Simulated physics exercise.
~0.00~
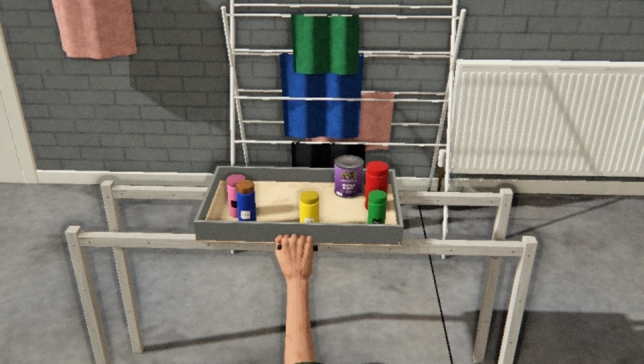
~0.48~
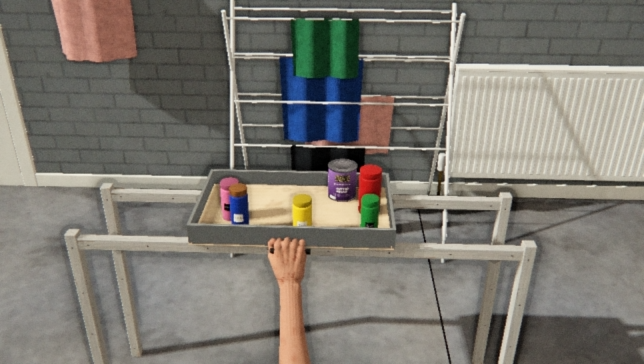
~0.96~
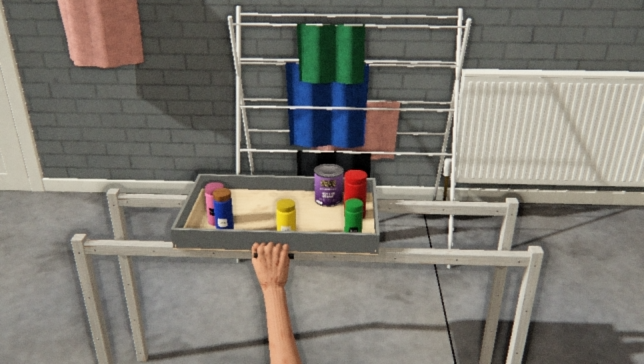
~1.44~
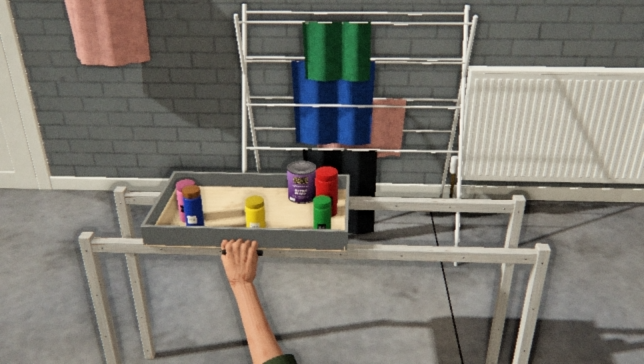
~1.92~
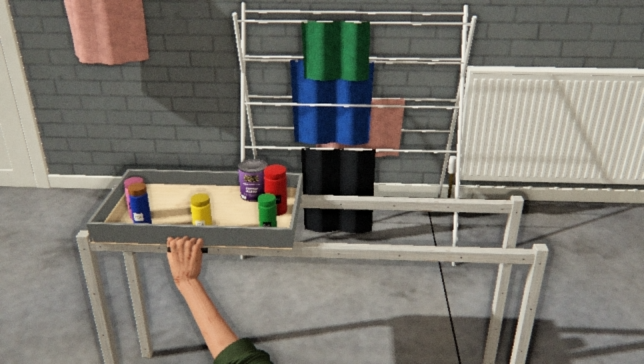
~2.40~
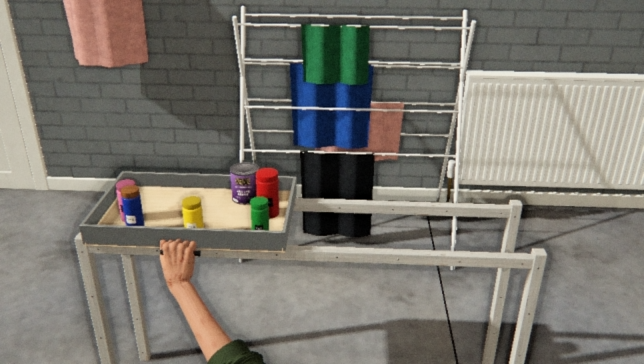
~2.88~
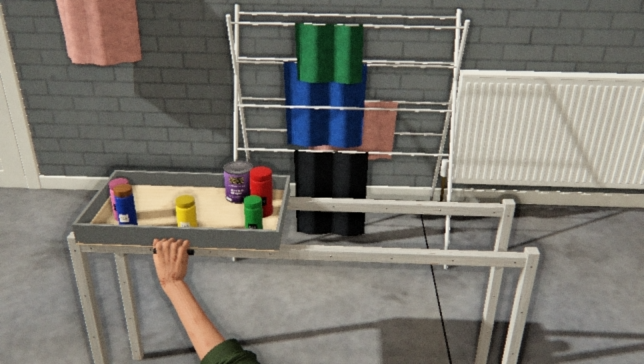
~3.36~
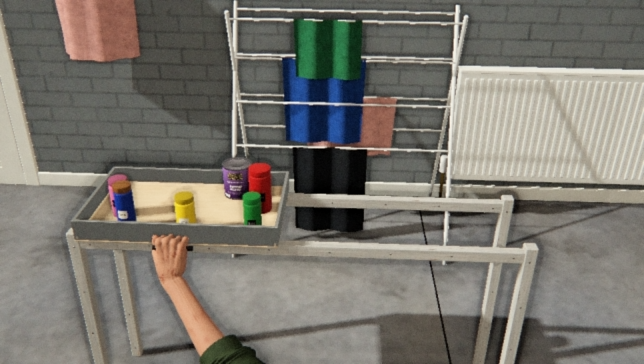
Tray of paint tins and coloured shakers sliding left along white rails under a hand, stopping at the left end, everything upright.
